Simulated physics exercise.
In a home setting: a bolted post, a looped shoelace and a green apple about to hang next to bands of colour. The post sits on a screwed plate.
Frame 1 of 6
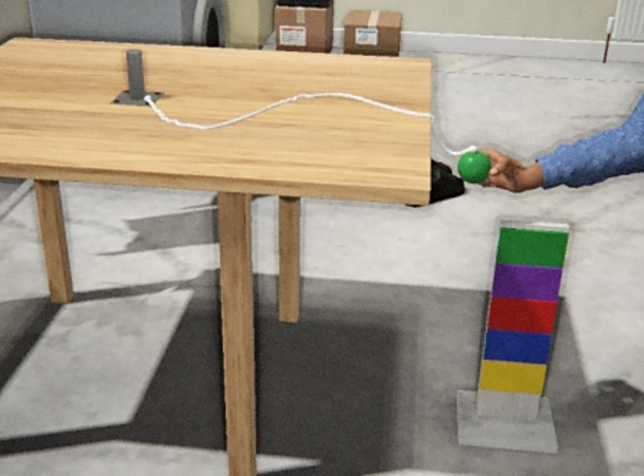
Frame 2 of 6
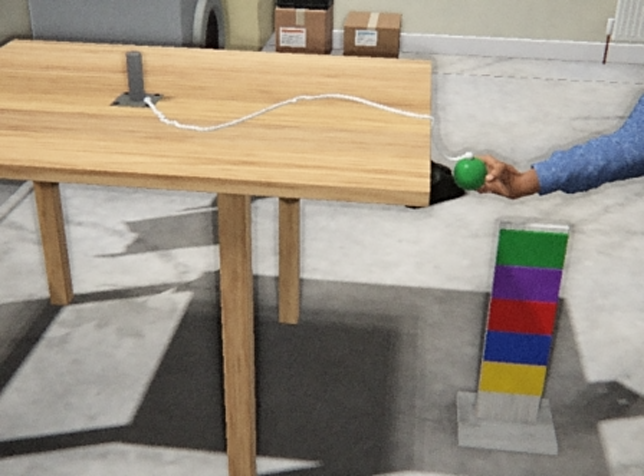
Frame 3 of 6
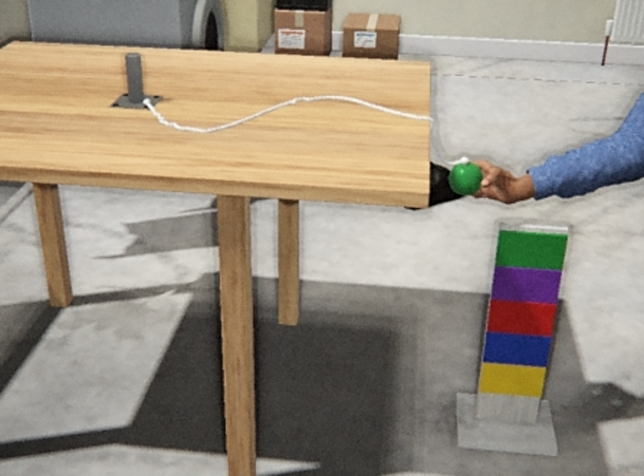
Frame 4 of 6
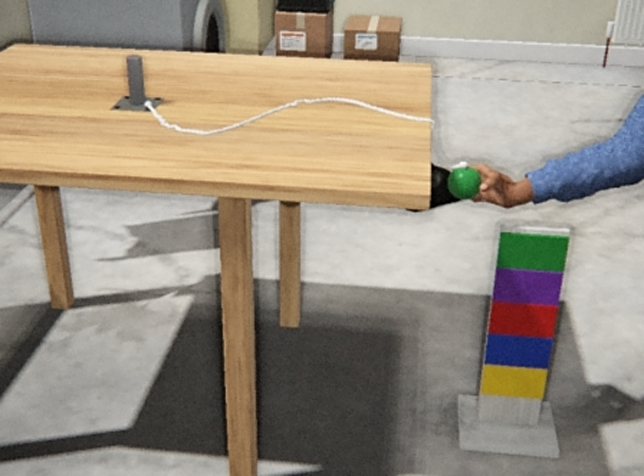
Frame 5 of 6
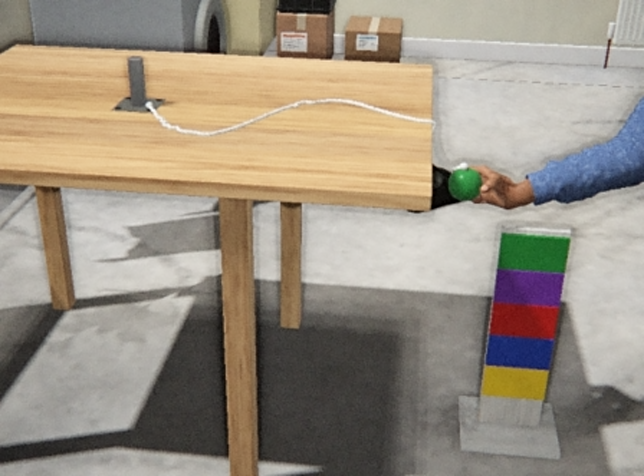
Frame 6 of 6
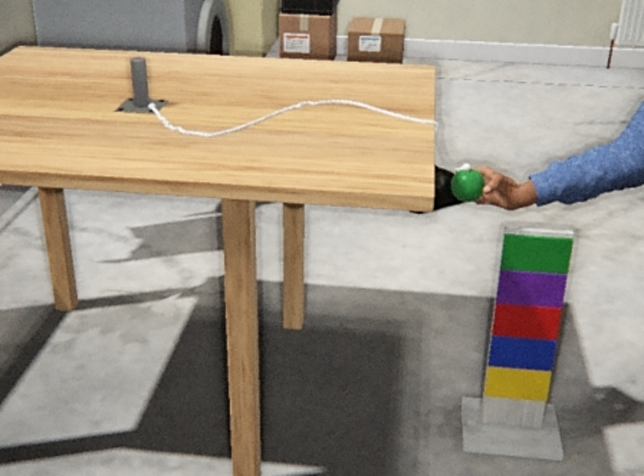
In a home setting with a pale floor, the view looks slightly down on a wooden table from the side. A white shoelace runs from a grey post on the tabletop to the right edge, where a blue-sleeved hand holds a green apple beside a stand banded green, purple, red, blue and yellow. The hand lowers the apple slightly, then stays nearly still as the camera shifts faintly.
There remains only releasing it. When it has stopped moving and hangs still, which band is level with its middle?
Red.
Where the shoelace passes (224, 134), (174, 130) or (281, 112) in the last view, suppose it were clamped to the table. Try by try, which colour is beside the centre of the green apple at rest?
In order: Purple; purple; green.
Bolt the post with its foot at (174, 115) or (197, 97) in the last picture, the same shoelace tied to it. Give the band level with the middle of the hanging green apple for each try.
Result 1: Blue. Result 2: Blue.
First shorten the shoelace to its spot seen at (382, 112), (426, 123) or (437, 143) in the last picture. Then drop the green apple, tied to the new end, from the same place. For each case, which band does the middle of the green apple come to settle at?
Try 1 - above them all; try 2 - green; try 3 - purple.
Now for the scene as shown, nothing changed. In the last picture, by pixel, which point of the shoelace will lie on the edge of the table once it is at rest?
That spot is roughly at (330, 102).
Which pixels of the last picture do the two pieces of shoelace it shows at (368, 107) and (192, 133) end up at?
Final positions are (434, 179) and (250, 115), in that order.
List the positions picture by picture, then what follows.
Green apple (475, 167); green (532, 249); purple (527, 284); red (522, 317); blue (517, 348); yellow (513, 378), in the first frame.
Green apple (470, 174); shoelace through (157, 113) (212, 129) (274, 107) (338, 97) (407, 114), in the second frame.
Green apple (466, 179), in the third frame.
Green apple (465, 183); shoelace through (157, 117) (213, 133) (274, 111) (338, 100) (408, 118), in the fourth frame.
Green apple (466, 184), in the fifth frame.
Green apple (468, 185); shoelace through (161, 119) (216, 135) (278, 113) (342, 102) (411, 119), in the sixth frame.
Soon after, apple near (445, 307); level with red.
Then, apple near (397, 325); level with red.
Further on, apple near (433, 319); level with red.
At rest, apple near (424, 324); level with red. At red.
